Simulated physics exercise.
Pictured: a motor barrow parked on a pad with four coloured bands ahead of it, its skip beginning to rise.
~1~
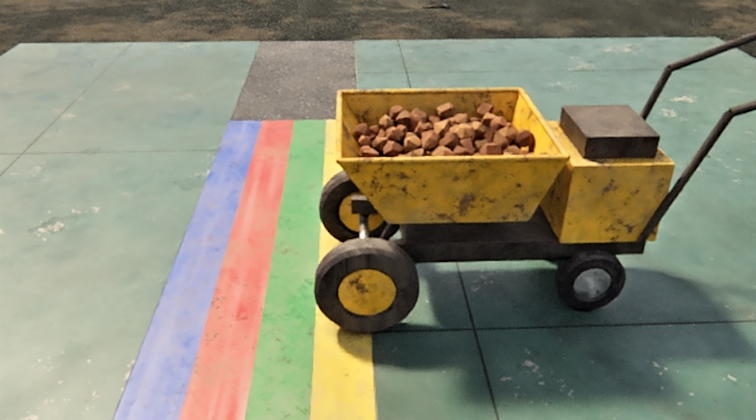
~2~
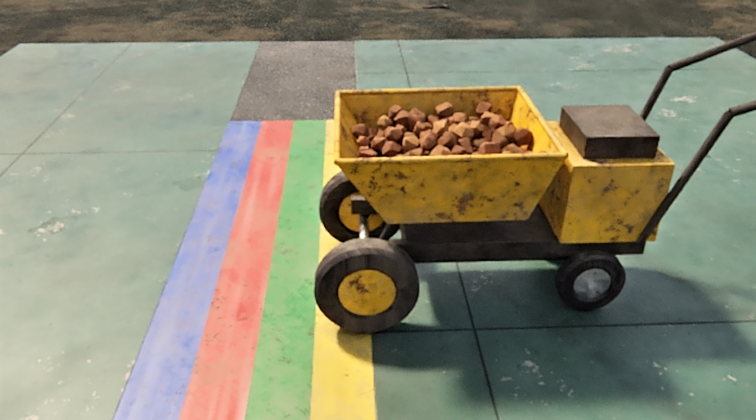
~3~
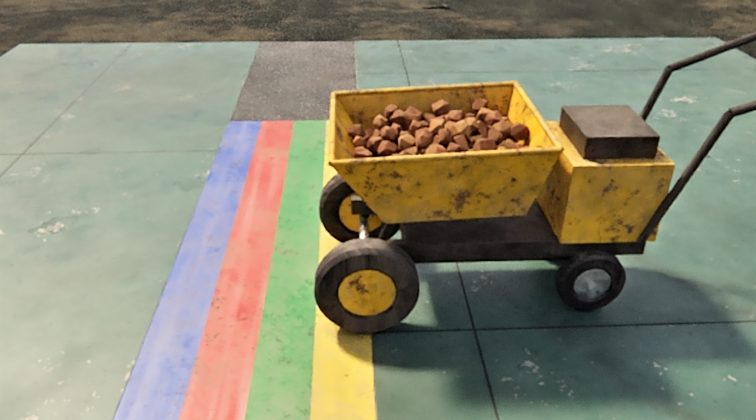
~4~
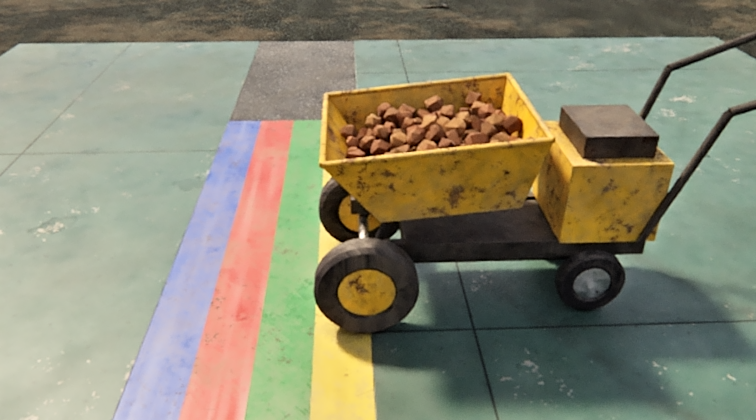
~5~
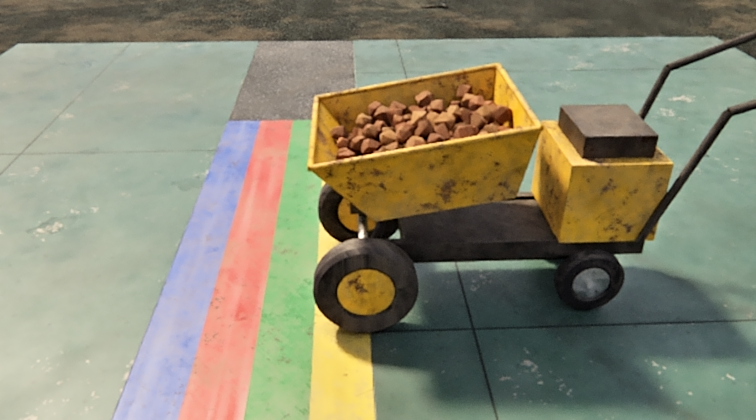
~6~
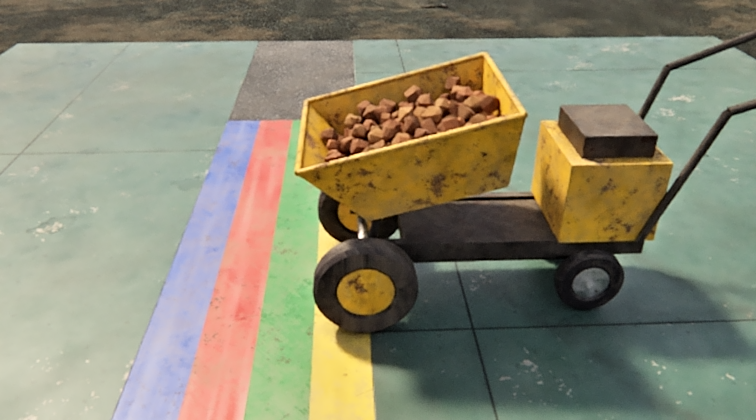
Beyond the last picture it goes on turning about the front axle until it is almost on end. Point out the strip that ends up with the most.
The blue one ends up with the most.
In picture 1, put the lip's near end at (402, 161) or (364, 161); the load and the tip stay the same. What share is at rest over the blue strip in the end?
Result: Try 1 = 20 %, try 2 = 30 %.
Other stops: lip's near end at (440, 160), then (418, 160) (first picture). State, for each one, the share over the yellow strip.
Roughly 10 per cent, and 0 per cent.
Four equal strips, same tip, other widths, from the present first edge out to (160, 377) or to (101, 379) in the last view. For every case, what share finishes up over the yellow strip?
First 0 in a hundred, then 0 in a hundred.
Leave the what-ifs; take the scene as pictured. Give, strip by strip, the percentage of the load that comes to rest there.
Here's the split: Yellow strip gets 0 %, green strip 0 %, red strip 20 %, blue strip 40 %.
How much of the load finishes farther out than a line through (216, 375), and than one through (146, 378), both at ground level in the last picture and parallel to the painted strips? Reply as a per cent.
The first comes to 90 %, the second to 50 %.
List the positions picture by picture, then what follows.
The first frame shows lip of the skip at (339, 162), level; top of the load at (447, 147), clay clods; yellow strip at (343, 365); green strip at (283, 367); red strip at (223, 369); blue strip at (162, 371).
The second frame shows lip of the skip at (337, 162), level; top of the load at (446, 146).
The third frame shows lip of the skip at (331, 164), tipped barely; top of the load at (442, 144).
The fourth frame shows lip of the skip at (322, 165), tipped a little; top of the load at (453, 140).
The fifth frame shows lip of the skip at (311, 169), tipped a little; top of the load at (447, 123).
The sixth frame shows lip of the skip at (298, 173), tipped clearly; top of the load at (451, 124); yellow strip at (342, 365); green strip at (282, 367); red strip at (222, 369); blue strip at (161, 371).
Soon, skip tipped steeply; all in the skip.
A while on, skip tipped right over; nearly all in the skip; a stray few over the red strip; a small part over the blue strip; a stray few falling.
Towards the end, skip tipped right over; about a quarter in the skip; a small part over the red strip; about a third over the blue strip; about a quarter off the paint.
Finally, skip tipped right over; none over the yellow strip; a stray few over the green strip; about a quarter over the red strip; about a third over the blue strip; about a third off the paint.
